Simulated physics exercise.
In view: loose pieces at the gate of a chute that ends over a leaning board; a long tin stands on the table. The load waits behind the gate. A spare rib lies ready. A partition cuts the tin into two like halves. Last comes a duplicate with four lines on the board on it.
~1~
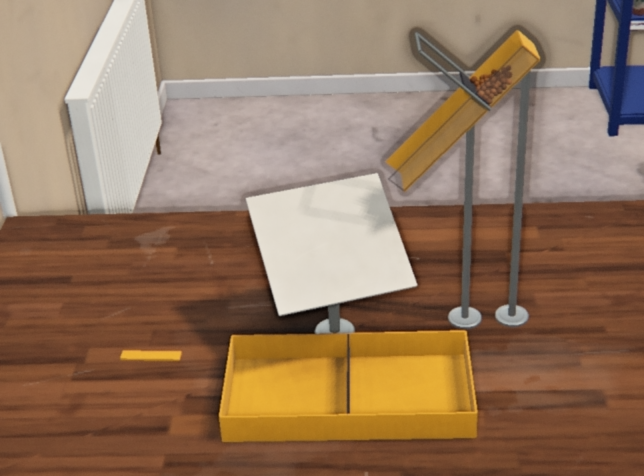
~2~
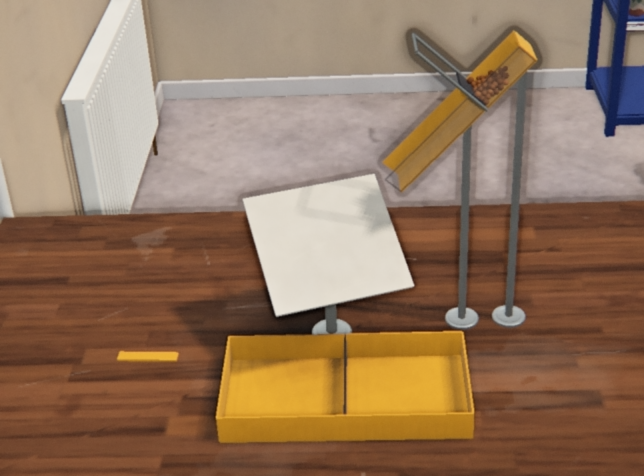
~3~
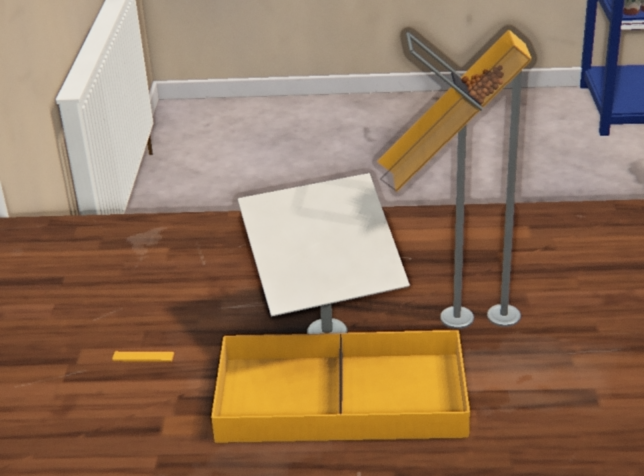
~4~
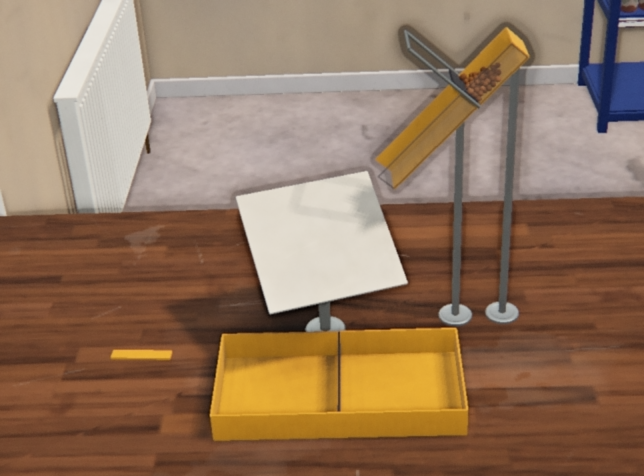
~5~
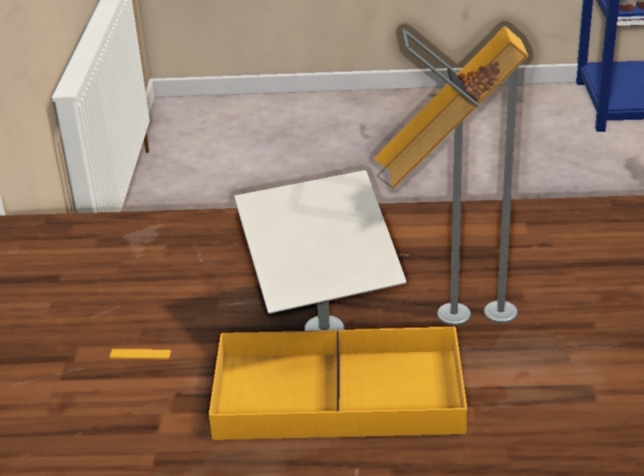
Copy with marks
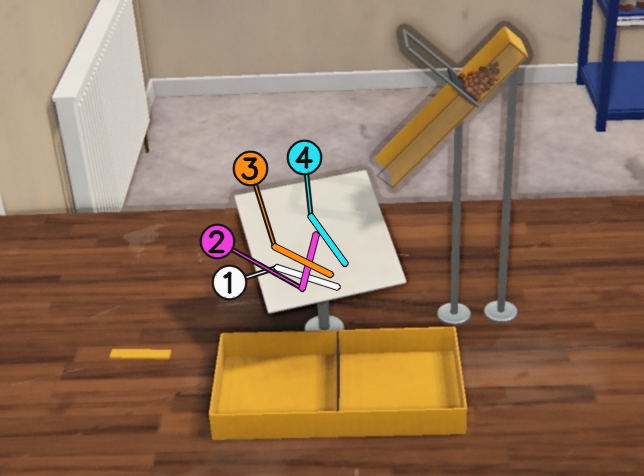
Nothing in the scene moved except the view, which drifted very slightly, while small brown pieces sat behind a closed gate in a sloping yellow chute above a tilted white board and a divided yellow tray.
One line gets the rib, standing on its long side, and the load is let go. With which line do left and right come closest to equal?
Line 2 does it best.
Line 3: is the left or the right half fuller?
More lands on the right.
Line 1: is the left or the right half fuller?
The right half.
On the marked copy, line 1 from (276, 267) to (337, 287); line 2 from (316, 234) to (302, 288); line 3 from (274, 246) to (330, 274); line 4 from (310, 216) to (344, 263).
Choosing 1, of what is caught, about a tenth in the left half, almost all in the right.
Choosing 2, of what is caught, roughly two thirds in the left half, roughly a third in the right.
Choosing 3, of what is caught, about a tenth in the left half, the larger part in the right.
Choosing 4, of what is caught, just a few in the left half, almost all in the right.
